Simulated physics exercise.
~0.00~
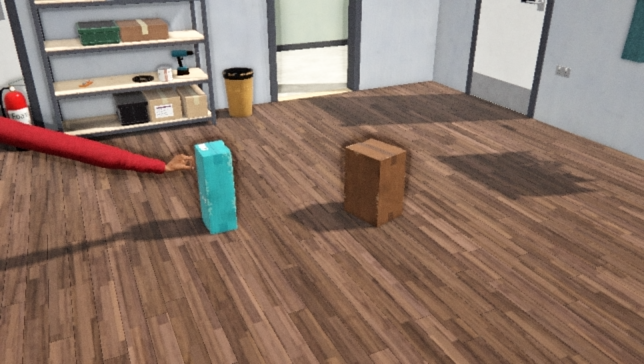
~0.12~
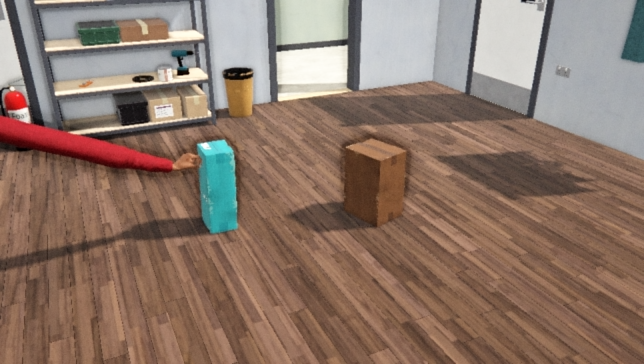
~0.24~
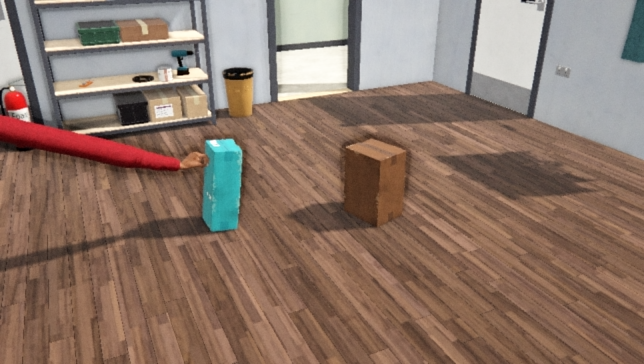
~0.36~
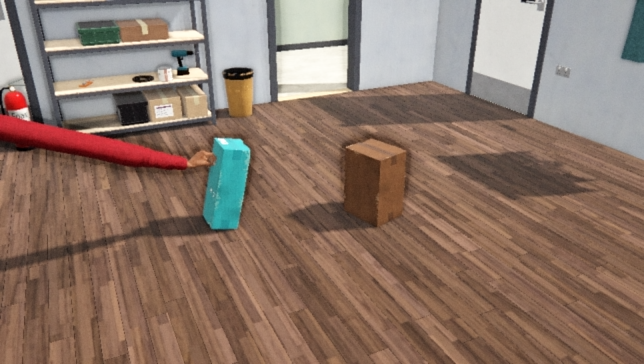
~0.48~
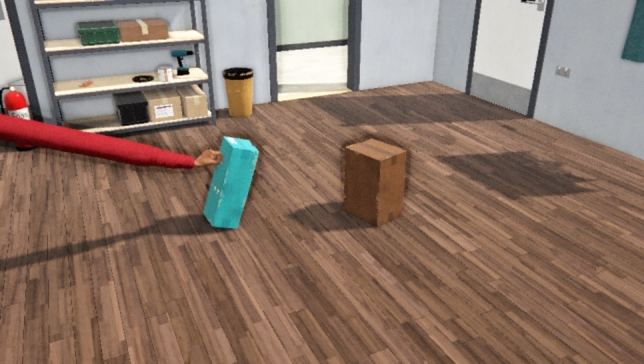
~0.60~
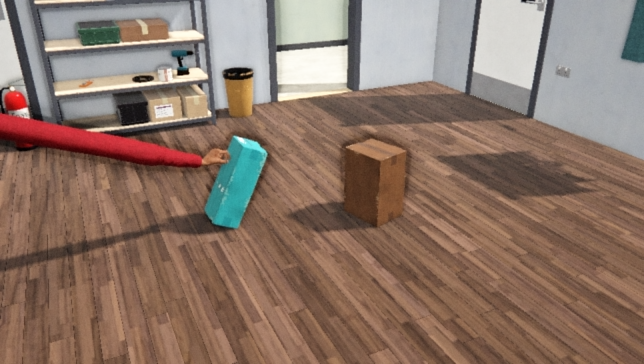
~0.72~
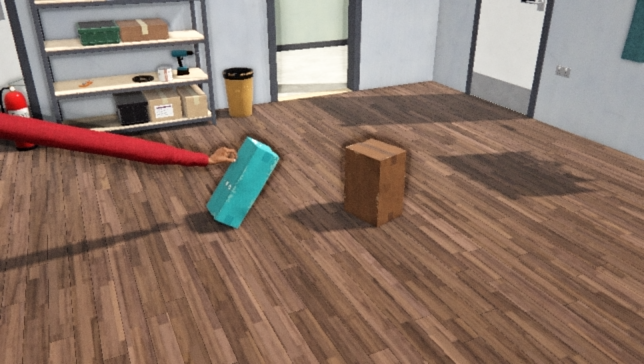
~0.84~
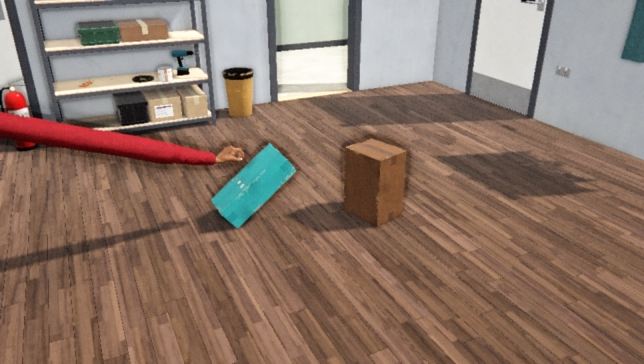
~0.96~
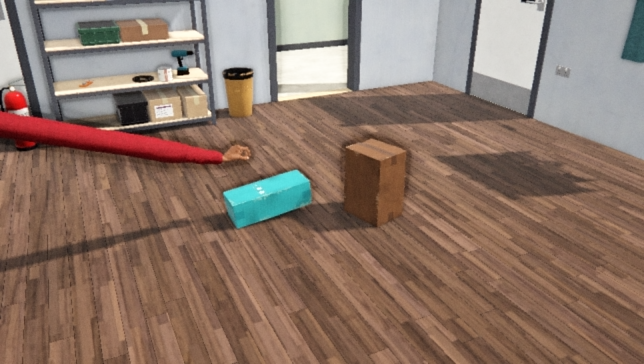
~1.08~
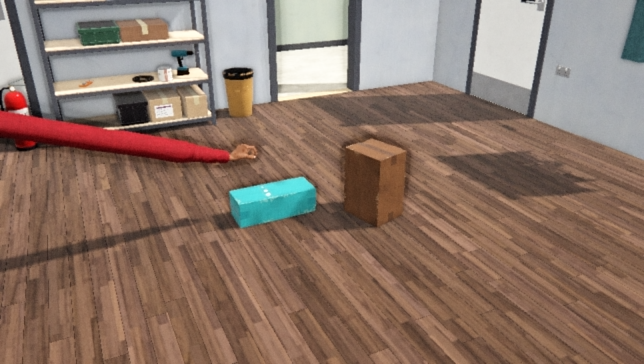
The clip opens on a wood-floored room with shelves along the back wall, where a tall turquoise box stands to the left of a brown box. A red arm reaches in from the left, its hand close to the upper part of the turquoise box. The hand pushes slowly to the right, and the turquoise box begins to lean. It tilts further and further as the hand moves on, then tips over toward the brown box. It ends lying on its side on the floor, just short of the brown box, which stays upright and in place.
